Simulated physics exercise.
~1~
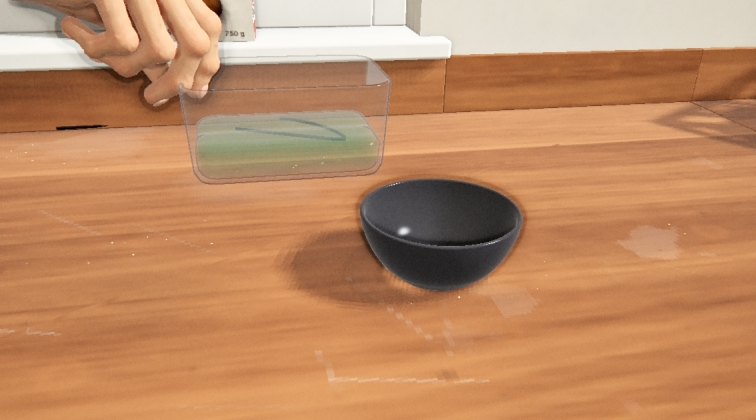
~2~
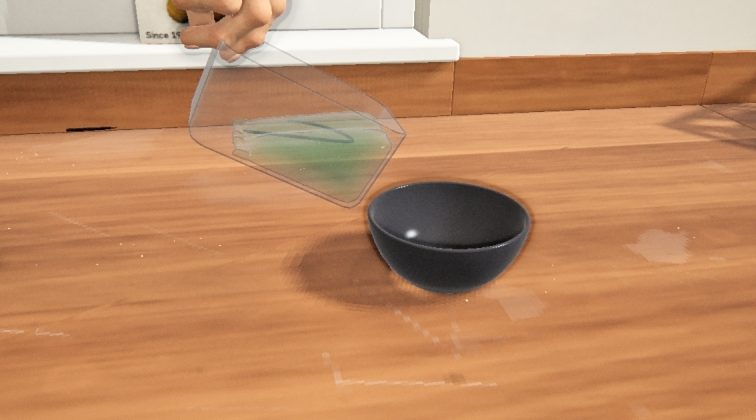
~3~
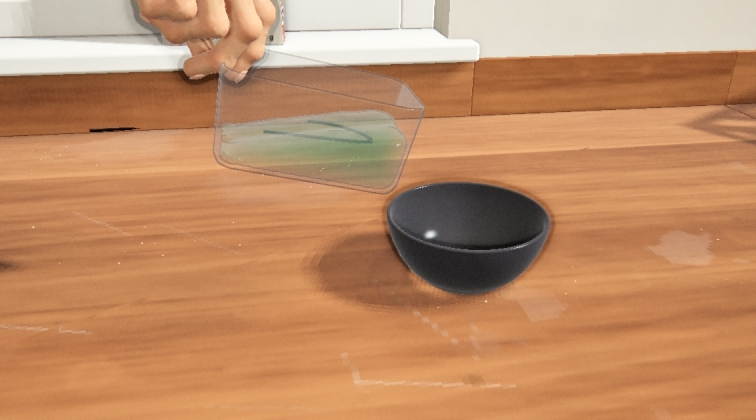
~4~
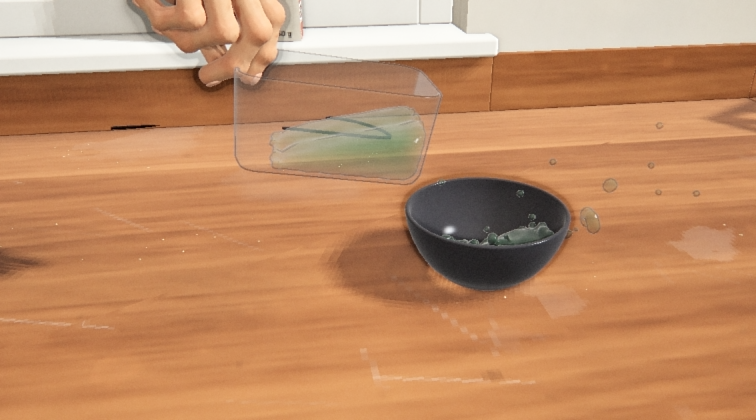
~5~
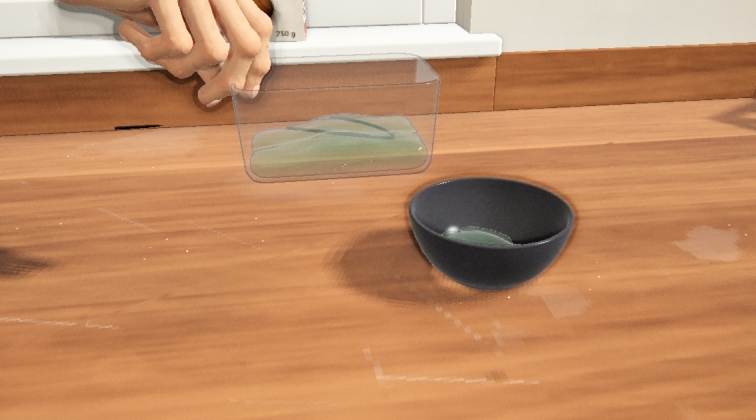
On a wooden worktop, a hand holds a clear container of greenish liquid to the left of a black bowl, tips it toward the bowl, eases back, then tips again, splashing some liquid in before levelling, leaving a little in the bowl and the rest in the container.
